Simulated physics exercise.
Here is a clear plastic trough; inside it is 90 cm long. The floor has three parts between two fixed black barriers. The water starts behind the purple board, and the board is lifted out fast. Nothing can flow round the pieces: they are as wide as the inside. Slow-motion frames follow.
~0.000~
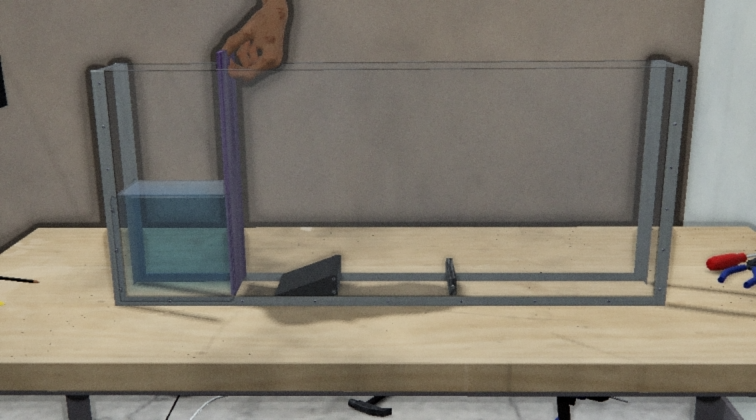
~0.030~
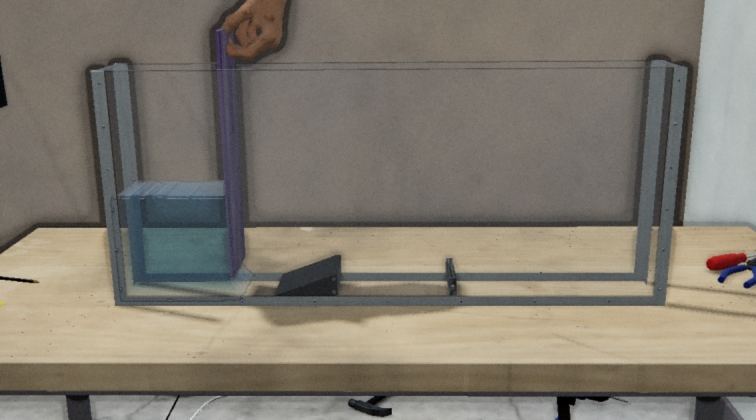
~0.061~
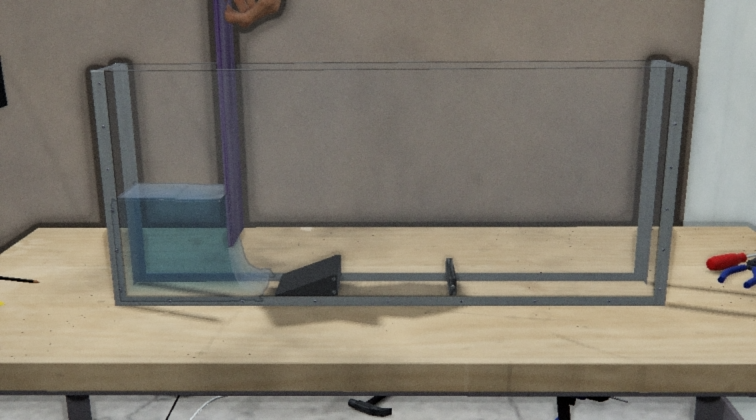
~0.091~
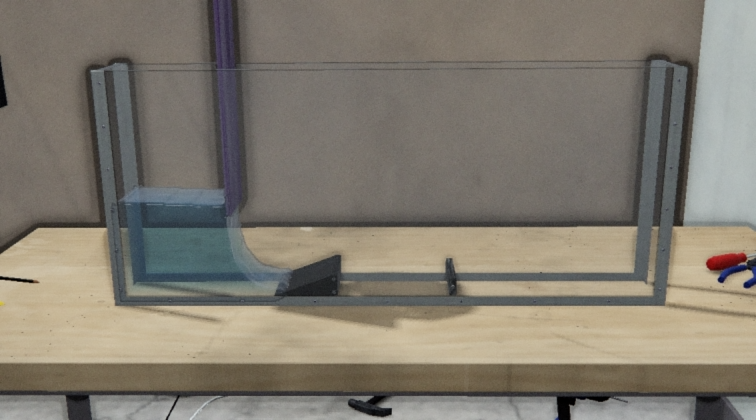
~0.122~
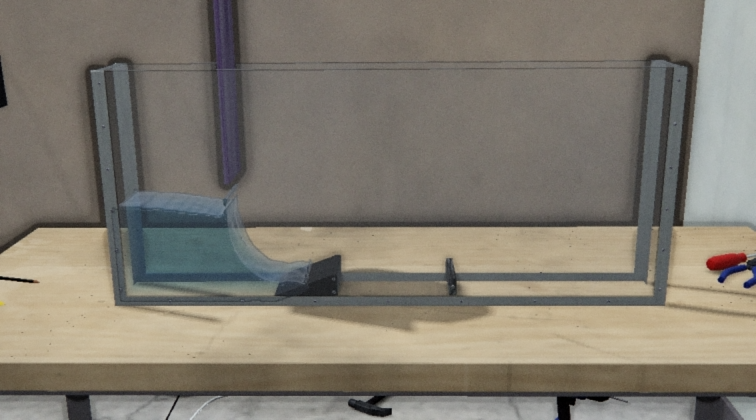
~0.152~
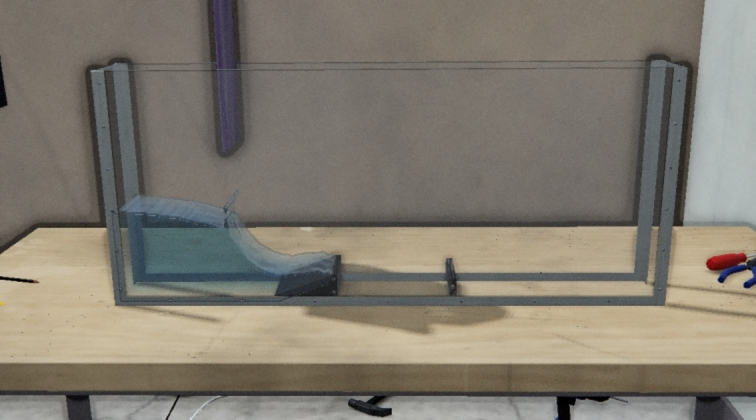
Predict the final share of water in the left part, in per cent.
Roughly 38 per cent ends in the left part.
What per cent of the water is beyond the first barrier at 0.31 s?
Some 20 per cent.
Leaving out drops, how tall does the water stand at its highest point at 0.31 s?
About 9.5 cm.
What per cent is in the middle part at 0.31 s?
Some 18 per cent.
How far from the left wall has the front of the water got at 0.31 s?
Roughly 56 cm out.
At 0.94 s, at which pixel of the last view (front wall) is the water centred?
Near (396, 283).
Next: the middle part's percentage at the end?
Some 22 per cent.
Then, 0.31 s in, the shares are 81, 19 and 0 per cent from left to right.
Then, 0.53 s in, the shares are 57, 26 and 17 per cent from left to right.
Then, 0.94 s in, the shares are 41, 19 and 40 per cent from left to right.
Finally, the split from left to right is 38, 23 and 39 per cent.
